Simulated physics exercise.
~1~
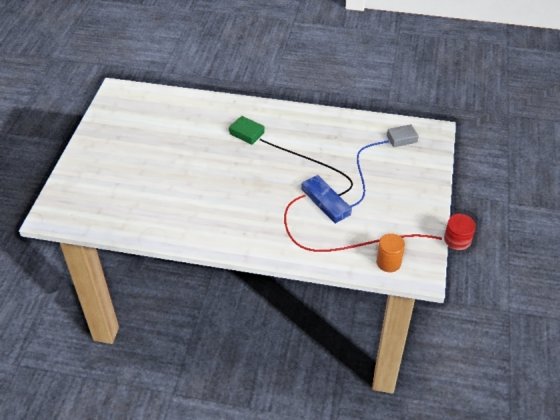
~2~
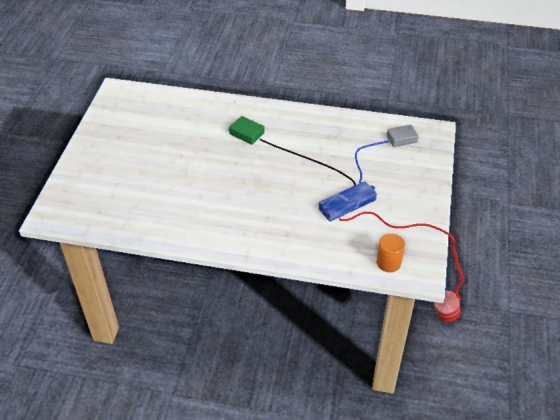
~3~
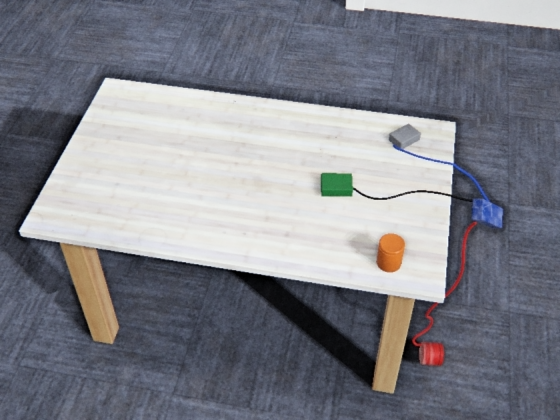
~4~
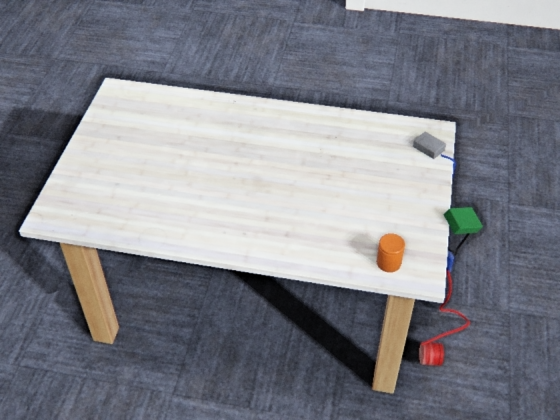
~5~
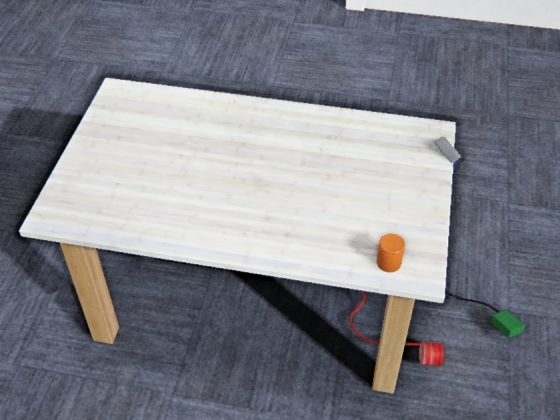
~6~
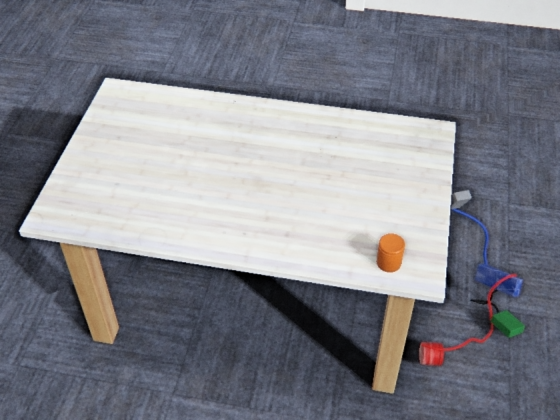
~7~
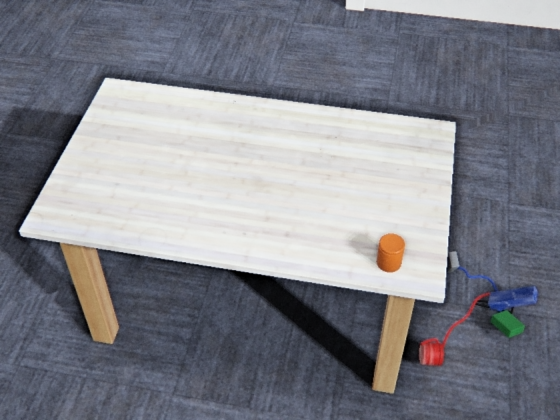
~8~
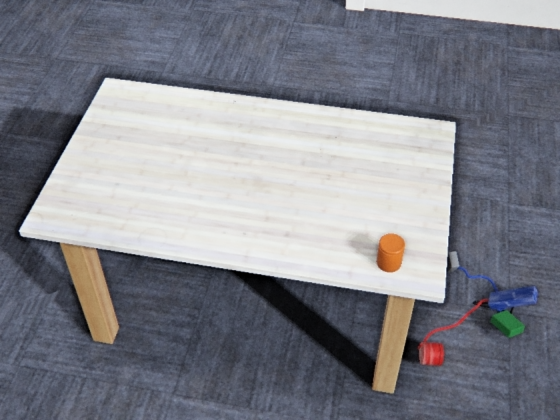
A falling red speaker drags the blue strip, green charger and grey phone off the table.
